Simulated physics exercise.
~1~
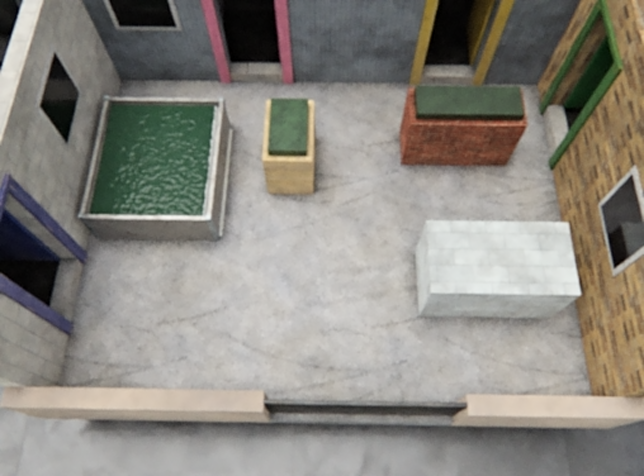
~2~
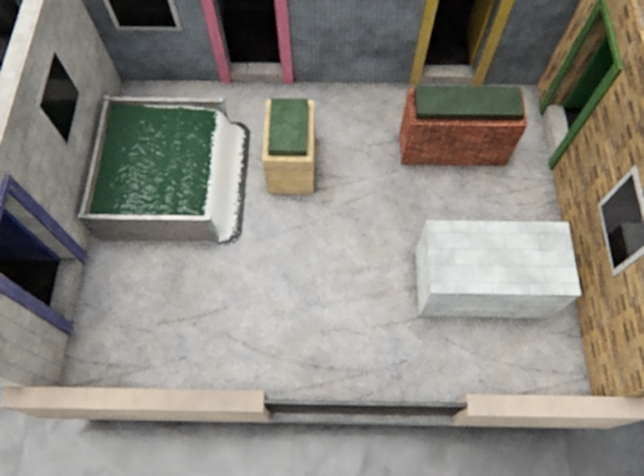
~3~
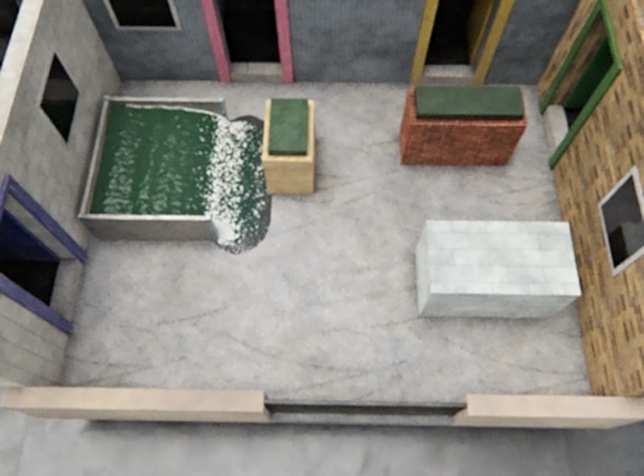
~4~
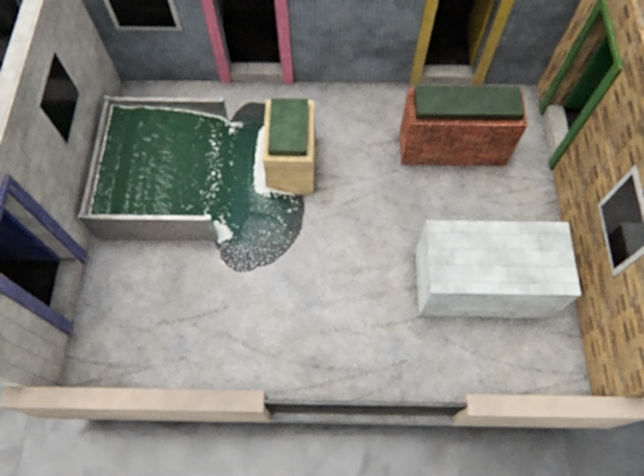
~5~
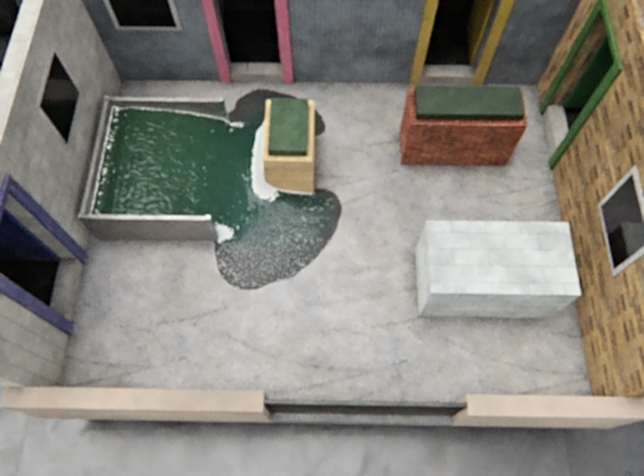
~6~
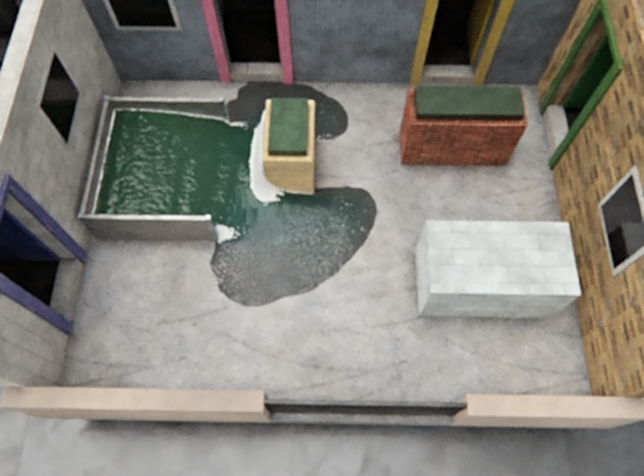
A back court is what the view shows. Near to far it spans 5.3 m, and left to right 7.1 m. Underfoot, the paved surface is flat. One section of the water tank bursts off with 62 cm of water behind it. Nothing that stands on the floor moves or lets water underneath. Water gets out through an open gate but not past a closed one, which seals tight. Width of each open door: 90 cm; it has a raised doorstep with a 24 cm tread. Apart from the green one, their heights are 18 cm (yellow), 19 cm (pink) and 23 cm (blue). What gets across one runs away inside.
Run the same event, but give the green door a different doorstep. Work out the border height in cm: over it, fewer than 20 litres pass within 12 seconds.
Border at about 10.5 cm.
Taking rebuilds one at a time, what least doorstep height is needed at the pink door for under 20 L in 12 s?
Pink door, minimum about 22 cm.
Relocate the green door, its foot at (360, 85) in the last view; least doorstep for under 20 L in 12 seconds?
Around 6.0 cm would do it.
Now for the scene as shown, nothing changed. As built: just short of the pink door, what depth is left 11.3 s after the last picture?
It comes to about 6.0 centimetres deep.
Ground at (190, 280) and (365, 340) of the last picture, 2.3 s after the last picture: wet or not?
Taking them in turn, they come out spared and submerged.
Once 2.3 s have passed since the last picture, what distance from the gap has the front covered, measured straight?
Around 6.2 m from the gap.
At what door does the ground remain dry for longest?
It's the blue door.
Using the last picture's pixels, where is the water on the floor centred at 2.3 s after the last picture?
The balance point sits at roughly (308, 209).
Then, 0.7 s after the last picture water covers 35 % of the floor, deepest (42 cm) near (262, 176); it has not reached the green door.
Then, 2.3 s after the last picture water covers 75 % of the floor, deepest (21 cm) near (396, 389); 13 cm at the green door, 0 litres in over its 26 cm doorstep.
Then, 11.3 s after the last picture water covers 100 % of the floor, deepest (11 cm) near (85, 259); 6 cm at the green door, 0 litres in over its 26 cm doorstep.
At the green door as built, the water peaked near 18 cm, 2.9 s after the last picture.
Run again over the same 12 s with other heights there, 30 litres in over 9 cm, 13 litres over 12 cm. The limit of 20 litres is kept from about 10.5 cm up.
